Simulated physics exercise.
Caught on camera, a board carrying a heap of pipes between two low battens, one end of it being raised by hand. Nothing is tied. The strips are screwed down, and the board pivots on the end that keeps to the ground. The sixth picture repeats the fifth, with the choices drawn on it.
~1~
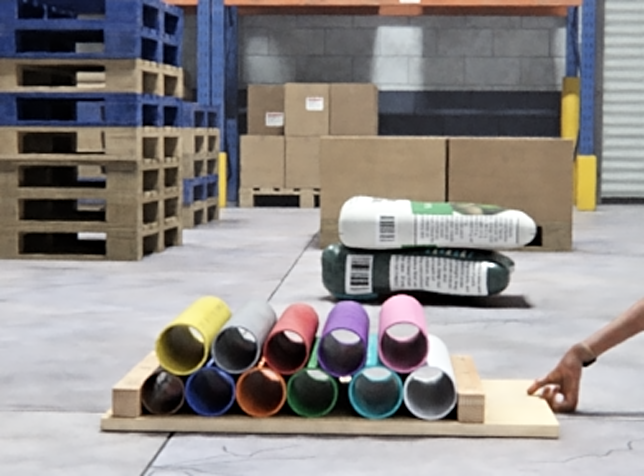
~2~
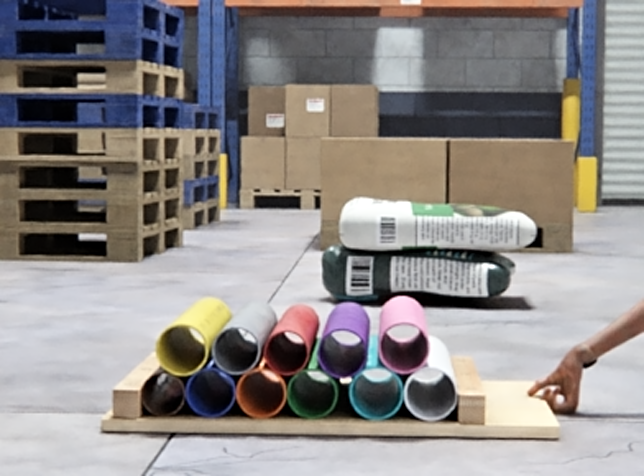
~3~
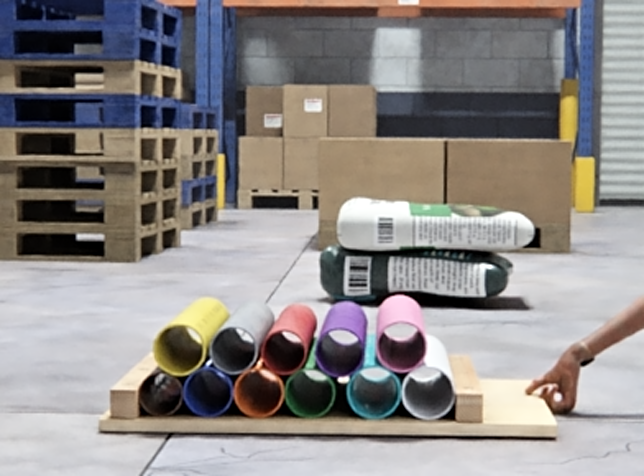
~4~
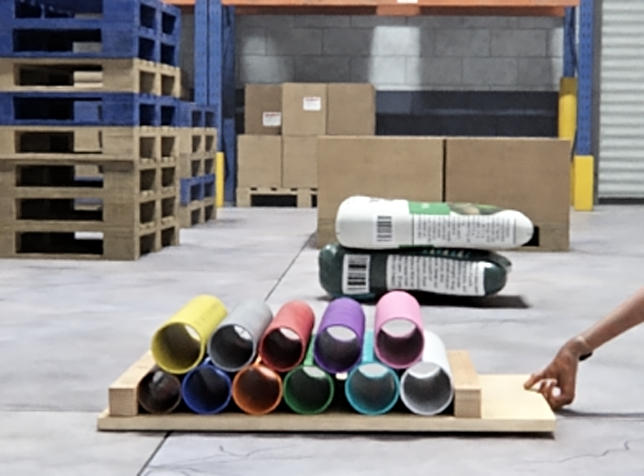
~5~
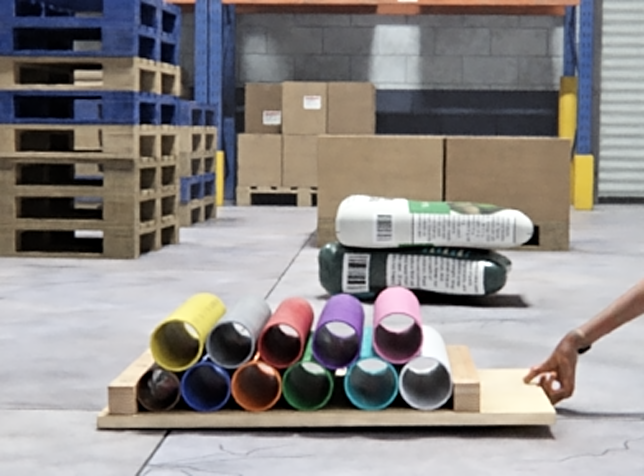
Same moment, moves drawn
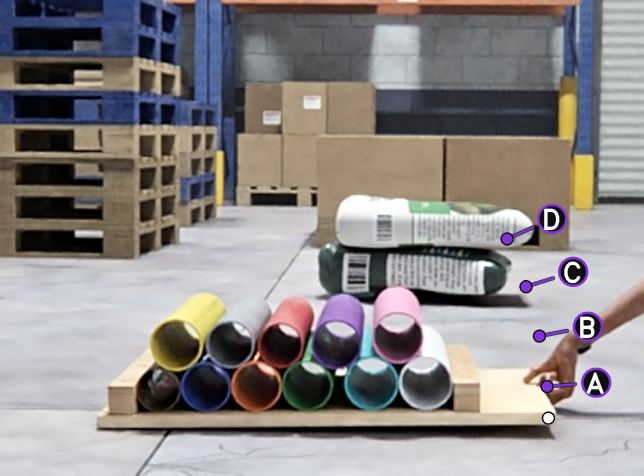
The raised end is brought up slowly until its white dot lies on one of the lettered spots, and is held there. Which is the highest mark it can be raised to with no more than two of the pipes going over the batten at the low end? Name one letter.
Raise it to D.
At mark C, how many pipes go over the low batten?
At C the number is none.
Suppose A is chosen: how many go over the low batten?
It comes to none.
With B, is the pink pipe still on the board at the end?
Yes, with B.
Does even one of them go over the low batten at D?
Yes, at D.
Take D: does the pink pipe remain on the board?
The pink pipe: Yes.
On the copy, A at (547, 387); B at (540, 336); C at (526, 287); D at (507, 239); the white dot at (548, 418).
On D. First, board at 16°.
Then, board at 25°.
Finally, board at 25°, one over the low batten (yellow).
By contrast, A none over the low batten; B none over the low batten; C none over the low batten.
